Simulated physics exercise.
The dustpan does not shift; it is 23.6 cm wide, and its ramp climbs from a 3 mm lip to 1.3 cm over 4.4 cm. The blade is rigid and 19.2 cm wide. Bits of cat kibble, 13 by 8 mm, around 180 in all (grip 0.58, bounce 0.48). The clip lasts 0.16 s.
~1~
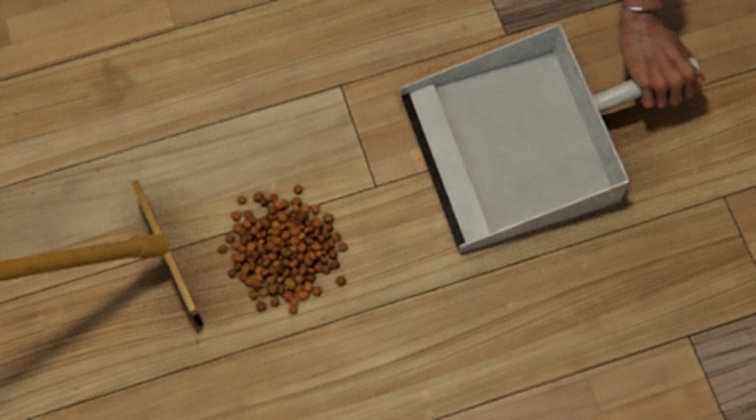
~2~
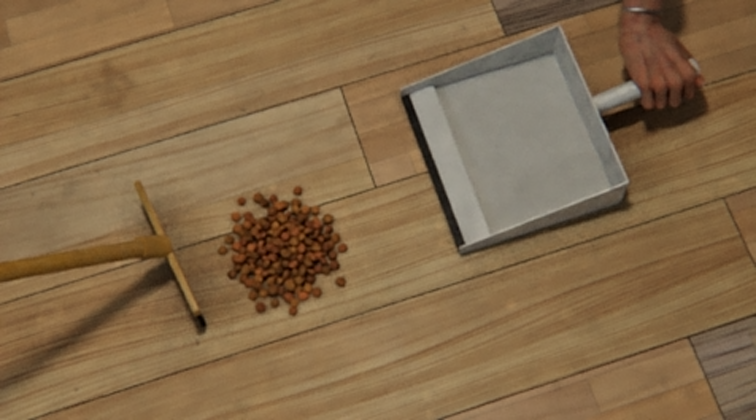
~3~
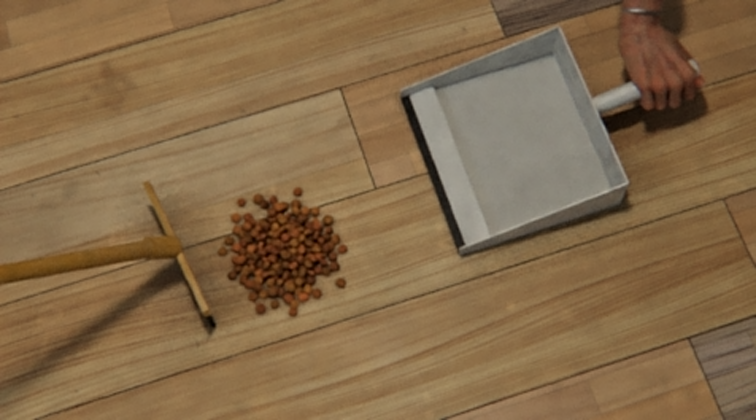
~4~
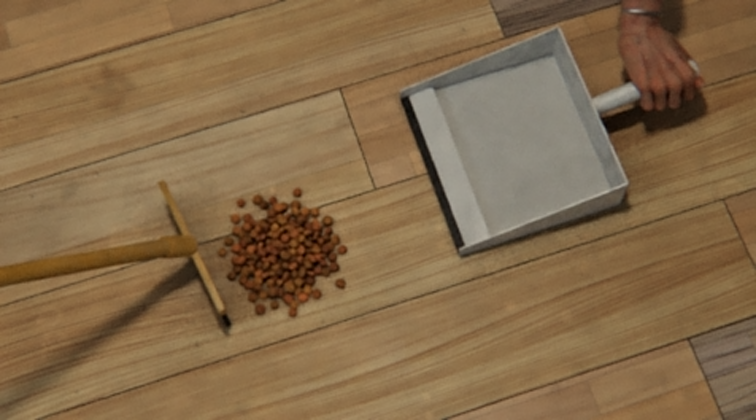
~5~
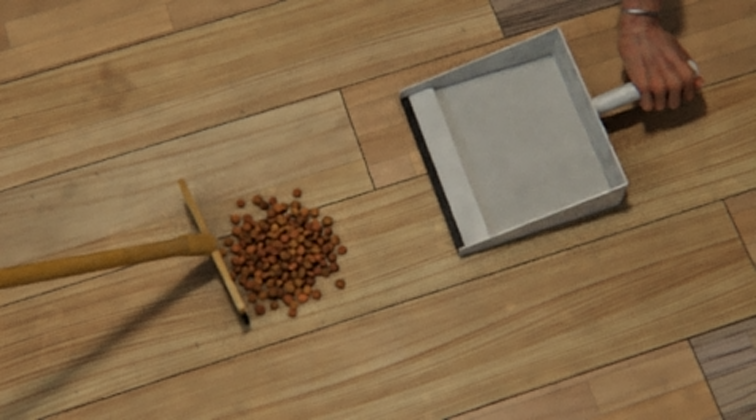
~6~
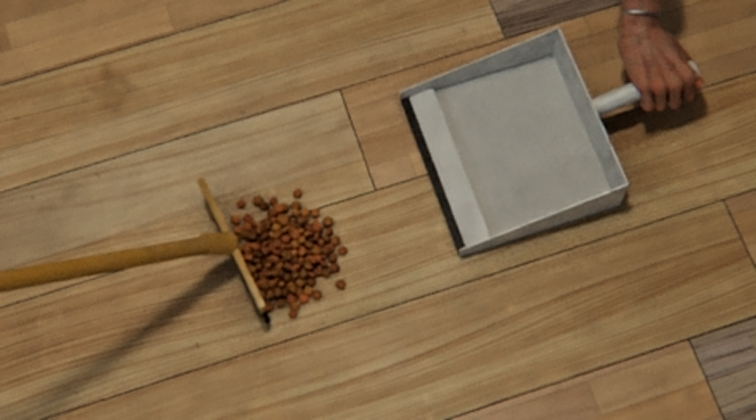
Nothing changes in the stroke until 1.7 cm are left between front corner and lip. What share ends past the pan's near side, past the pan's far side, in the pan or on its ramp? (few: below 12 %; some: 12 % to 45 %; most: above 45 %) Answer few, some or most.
Past the pan's near side: Some; past the pan's far side: Few; in the pan or on its ramp: Some.
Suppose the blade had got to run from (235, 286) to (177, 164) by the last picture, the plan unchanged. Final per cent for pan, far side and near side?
Pan 25, far 5, near 0.
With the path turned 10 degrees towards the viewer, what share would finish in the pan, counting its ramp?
Then about 10 per cent.
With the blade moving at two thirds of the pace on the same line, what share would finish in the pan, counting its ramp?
Then about 15 per cent.
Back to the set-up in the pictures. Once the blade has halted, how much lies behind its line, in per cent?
Some 10 per cent.
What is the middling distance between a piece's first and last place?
Roughly 22 cm.
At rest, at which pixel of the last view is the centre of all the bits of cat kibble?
Around (437, 209).
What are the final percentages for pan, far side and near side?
Near side 20, far side 0, pan 25.
Then, 0.17 s after the last picture, middle of the blade 14 cm from the lip; 0 % over the lip, far side 0 %, near side 10 %.
Then, 0.28 s after the last picture, middle of the blade 6 cm from the lip; 0 % over the lip, far side 0 %, near side 15 %.
Then, 0.52 s after the last picture, middle of the blade 3 cm from the lip; 25 % over the lip, far side 0 %, near side 20 %.
In the end, near side 20 %, far side 0 %, pan 25 %, in front of the lip or behind the blade 60 %.
